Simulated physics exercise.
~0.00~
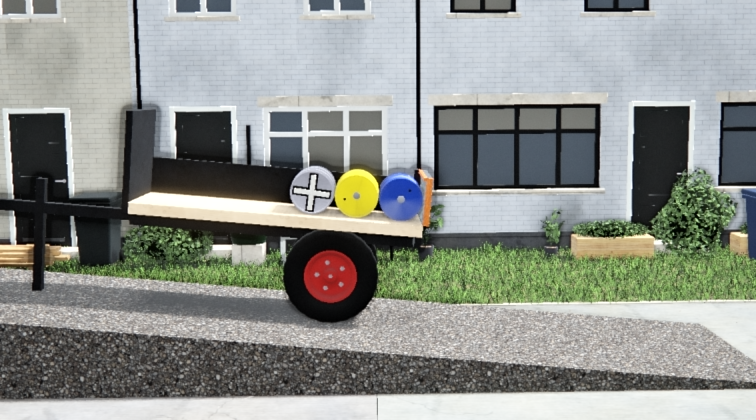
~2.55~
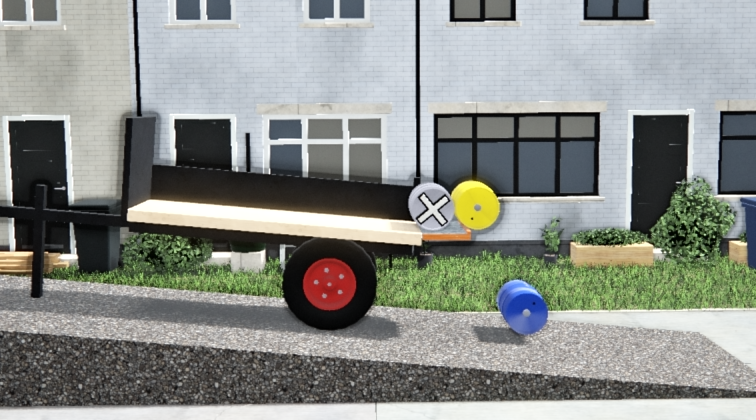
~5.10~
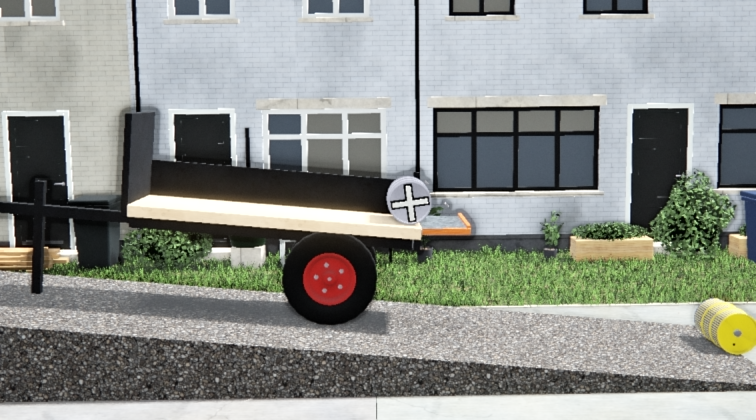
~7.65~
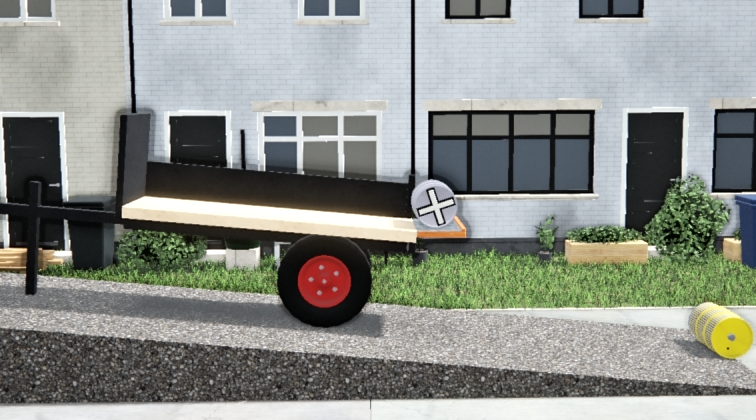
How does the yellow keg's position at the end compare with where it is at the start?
At the start the yellow keg is on the trailer bed between the grey and blue kegs. By the end it is on the ground at the far right, near the low end of the ramp.
